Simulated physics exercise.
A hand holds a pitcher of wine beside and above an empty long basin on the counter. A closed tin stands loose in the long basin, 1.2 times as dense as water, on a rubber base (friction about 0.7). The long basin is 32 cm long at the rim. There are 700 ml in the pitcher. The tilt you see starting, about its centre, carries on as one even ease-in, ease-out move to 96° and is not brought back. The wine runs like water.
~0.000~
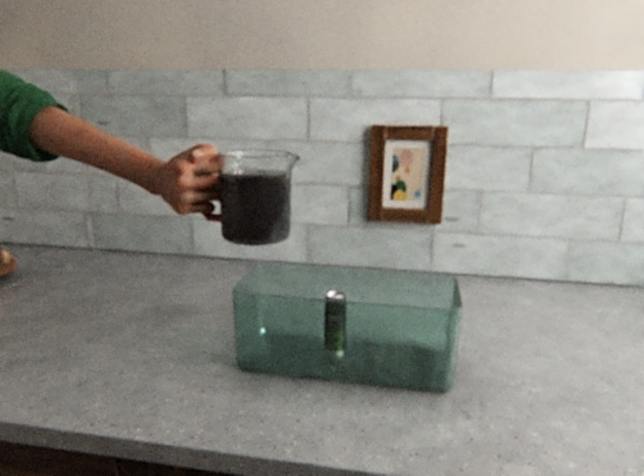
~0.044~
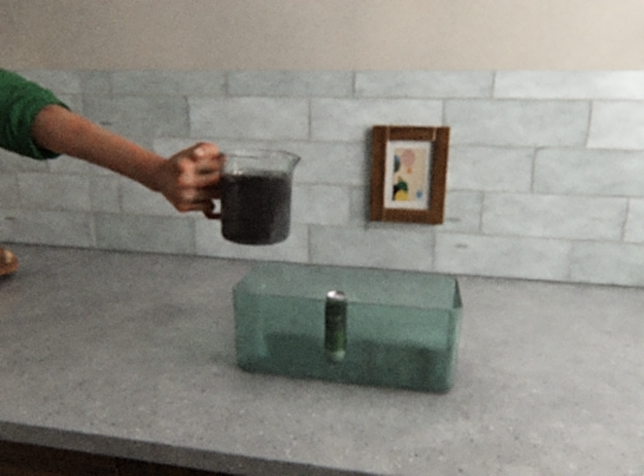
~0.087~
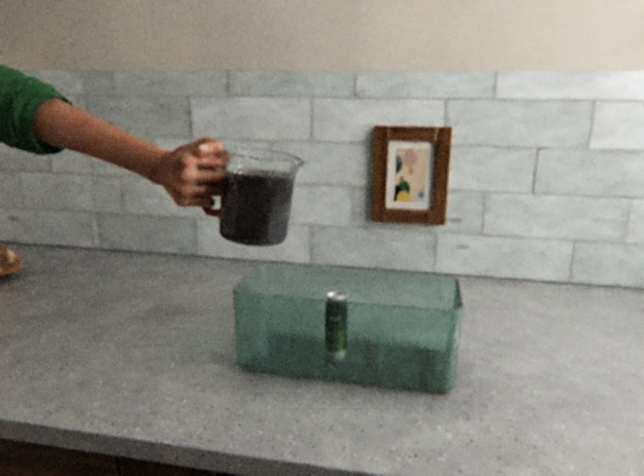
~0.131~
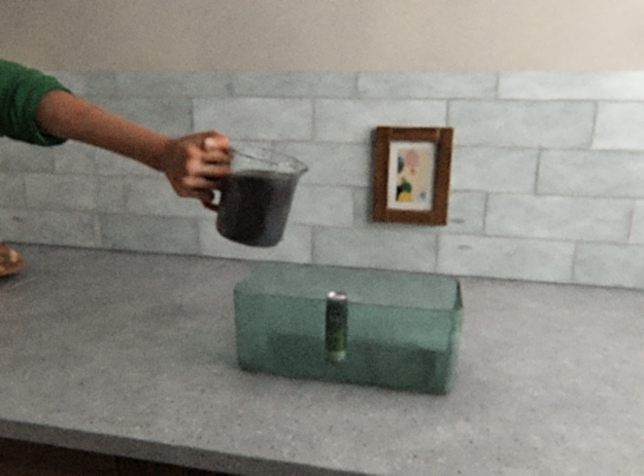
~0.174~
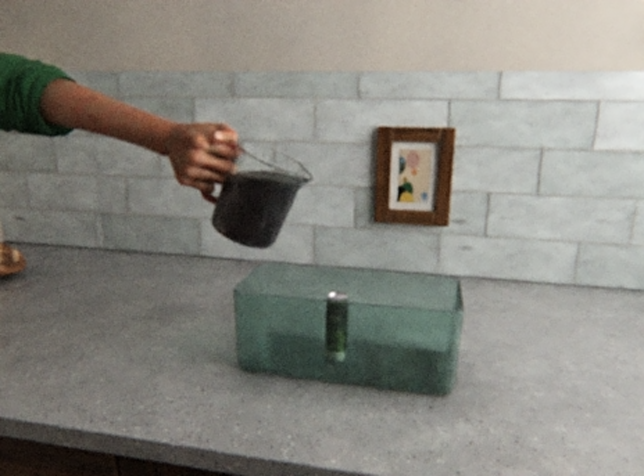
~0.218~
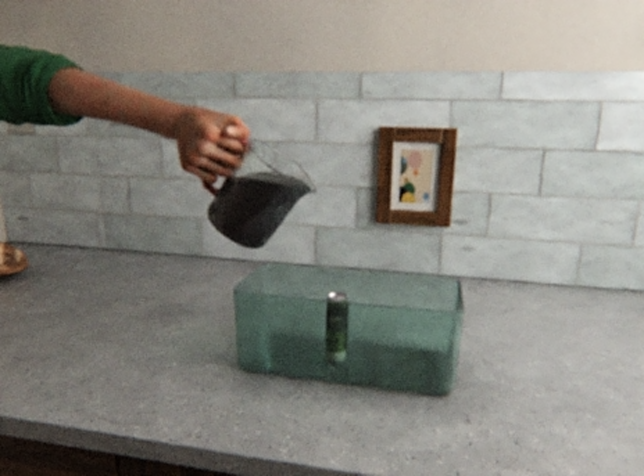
A hand reaching from a green sleeve at the left tilts a clear pitcher of dark liquid gradually clockwise, its spout dipping to the right while the liquid's surface shifts toward the lip. Below it, a translucent green long basin with a small green tin standing inside rests on a grey counter. The nearly steady view faces pale tiles and a brown-framed artwork from slightly above the counter.
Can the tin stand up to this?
The tin keeps standing.
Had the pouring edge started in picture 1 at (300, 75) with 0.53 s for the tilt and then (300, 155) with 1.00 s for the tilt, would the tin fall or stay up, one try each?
First it remains upright; then it stays up.
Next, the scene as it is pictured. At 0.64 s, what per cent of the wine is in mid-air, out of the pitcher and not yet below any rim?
Near 18 in a hundred.
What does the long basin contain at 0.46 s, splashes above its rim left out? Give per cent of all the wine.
About 10 per cent.
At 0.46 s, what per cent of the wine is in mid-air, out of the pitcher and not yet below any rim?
Some 22 per cent.
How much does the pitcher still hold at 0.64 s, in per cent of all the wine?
About 28 per cent.
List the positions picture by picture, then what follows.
Tilt 0°; pouring edge (299, 156); surface from (224, 173) to (289, 175); the long basin's rim runs from (245, 277) to (459, 293); the tin's top is at (336, 298), in the first picture.
Tilt 2°; pouring edge (301, 158); surface from (225, 172) to (290, 175), in the second picture.
Tilt 6°; pouring edge (304, 162); surface from (228, 171) to (293, 176), in the third picture.
Tilt 14°; pouring edge (309, 169); surface from (230, 173) to (296, 177), in the fourth picture.
Tilt 23°; pouring edge (313, 179); surface from (230, 180) to (302, 180), in the fifth picture.
Tilt 35°; pouring edge (316, 191); surface from (223, 190) to (310, 185), in the sixth picture.
Then, 0.46 s in, the tilt is 92° and 66 per cent is still to pour; the tin stands where it began.
Then, 0.64 s in, the tilt is 96° and 28 per cent is still to pour; the tin stands where it began.
Then, 0.83 s in, the tilt is 96° and 11 per cent is still to pour; the tin stands where it began.
Then, 1.03 s in, the tilt is 96° and 4 per cent is still to pour; the tin stands where it began.
Finally, the tin stands where it began.
